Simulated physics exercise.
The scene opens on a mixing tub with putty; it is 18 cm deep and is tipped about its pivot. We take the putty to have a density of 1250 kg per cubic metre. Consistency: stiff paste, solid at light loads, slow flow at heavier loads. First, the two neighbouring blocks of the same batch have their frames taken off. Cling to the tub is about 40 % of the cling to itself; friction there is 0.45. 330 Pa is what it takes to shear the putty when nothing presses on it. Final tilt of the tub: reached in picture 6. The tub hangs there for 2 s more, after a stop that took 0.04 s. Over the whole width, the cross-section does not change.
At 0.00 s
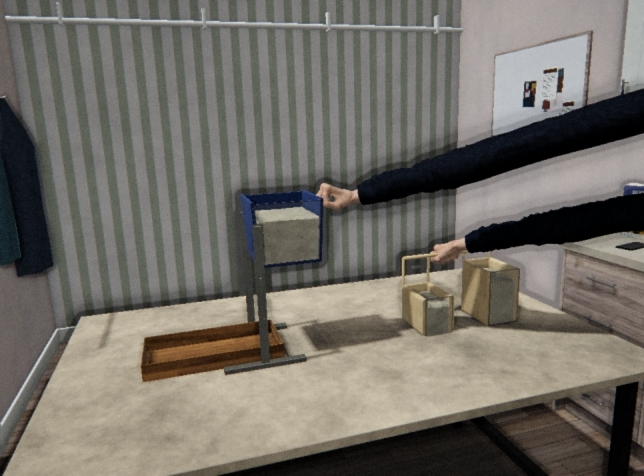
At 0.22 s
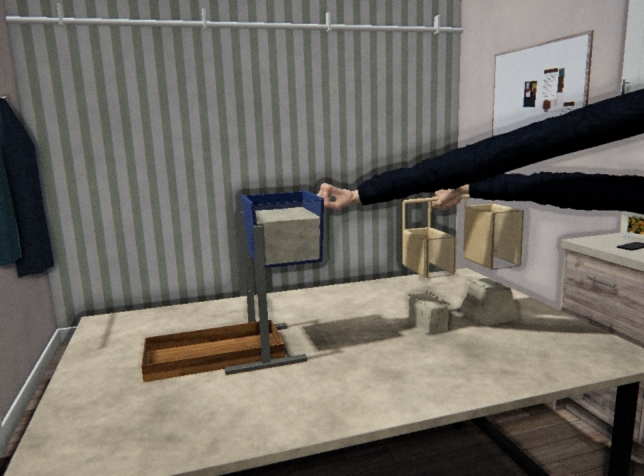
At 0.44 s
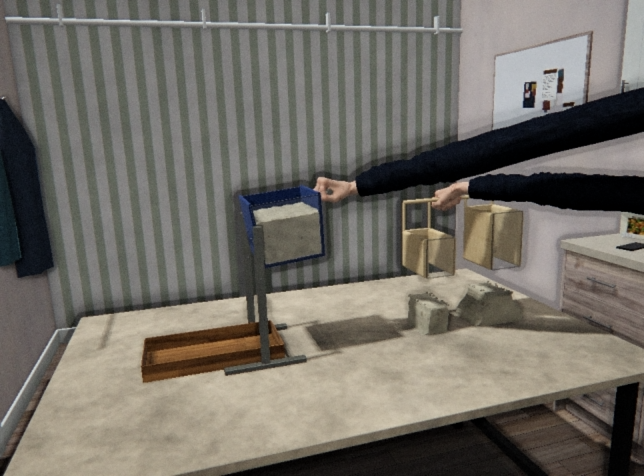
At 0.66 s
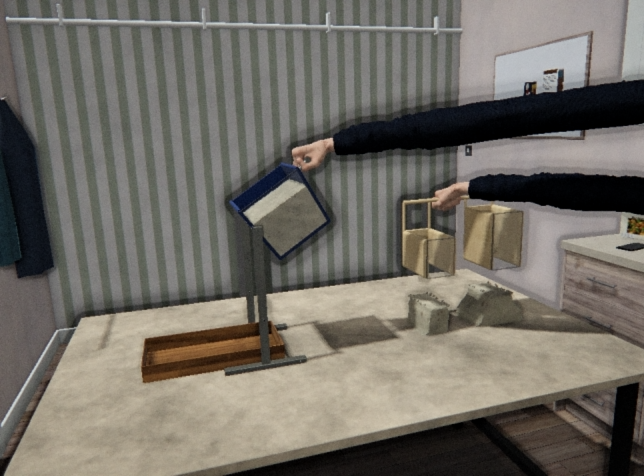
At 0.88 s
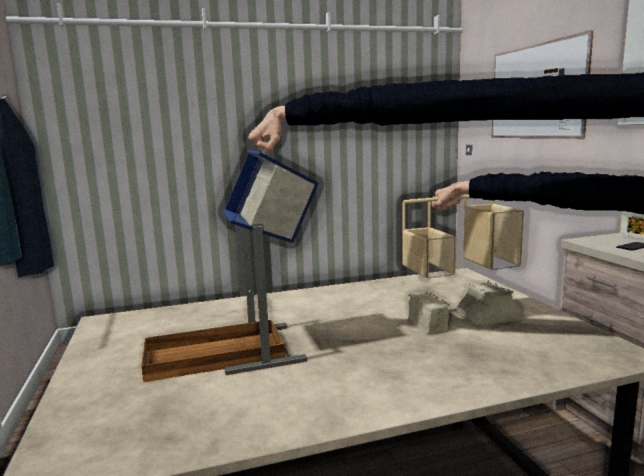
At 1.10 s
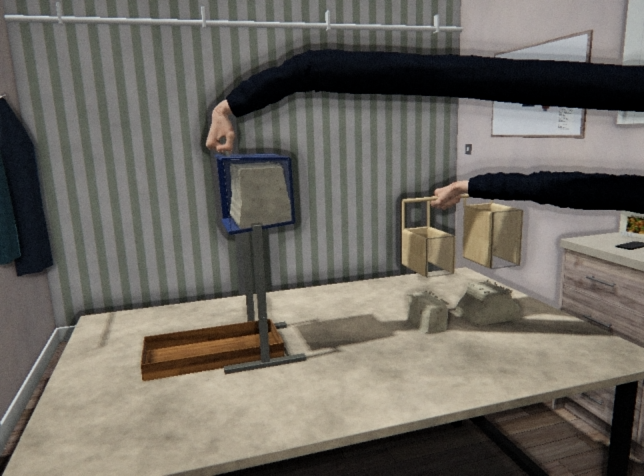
Two dark-sleeved arms reach from the right over a pale stone-topped table, seen from a fixed, slightly raised view in a room with striped wallpaper. A blue tub of grey putty hangs on a grey stand beside a brown wooden tray, with two tan moulds at right. The lower hand lifts the moulds off two grey blocks, the right one slumping, then the other hand turns the tub leftward onto its side.
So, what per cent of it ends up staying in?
Expect roughly 44 %.
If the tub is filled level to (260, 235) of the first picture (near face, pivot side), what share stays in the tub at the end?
About 75 %.
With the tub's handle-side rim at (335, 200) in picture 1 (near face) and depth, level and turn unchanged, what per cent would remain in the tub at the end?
In that case some 35 per cent.
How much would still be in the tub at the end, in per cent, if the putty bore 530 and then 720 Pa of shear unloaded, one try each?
65 in a hundred, followed by 100 in a hundred.
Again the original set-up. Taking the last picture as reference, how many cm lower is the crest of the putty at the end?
10 cm.
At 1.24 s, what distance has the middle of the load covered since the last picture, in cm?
Close to 5 centimetres.
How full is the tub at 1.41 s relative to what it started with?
Some 55 per cent.
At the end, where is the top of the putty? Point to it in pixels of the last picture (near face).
Somewhere near (273, 201) in the last view.
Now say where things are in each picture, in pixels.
The first frame shows handle-side rim at (320, 199), tilt 0 degrees; crest of the putty at (309, 218); block heights 10 cm, 16 cm (left to right).
The second frame shows handle-side rim at (321, 199), tilt 0 degrees; crest of the putty at (309, 218); block heights 9.9 cm, 12 cm (left to right).
The third frame shows handle-side rim at (318, 194), tilt 5 degrees; crest of the putty at (315, 212); block heights 9.8 cm, 11 cm (left to right).
The fourth frame shows handle-side rim at (296, 169), tilt 33 degrees; crest of the putty at (303, 187); block heights 9.8 cm, 11 cm (left to right).
The fifth frame shows handle-side rim at (260, 156), tilt 63 degrees; crest of the putty at (279, 167); block heights 9.8 cm, 11 cm (left to right).
The sixth frame shows handle-side rim at (223, 162), tilt 91 degrees; crest of the putty at (242, 168); block heights 9.8 cm, 11 cm (left to right).
After 1.24 s, the tub is at 91 degrees and holds 89 %.
After 1.41 s, the tub is at 91 degrees and holds 55 %.
After 1.58 s, the tub is at 91 degrees and holds 45 %.
After 1.75 s, the tub is at 91 degrees and holds 44 %.
After 3.10 s, the tub is at 91 degrees and holds 44 %.
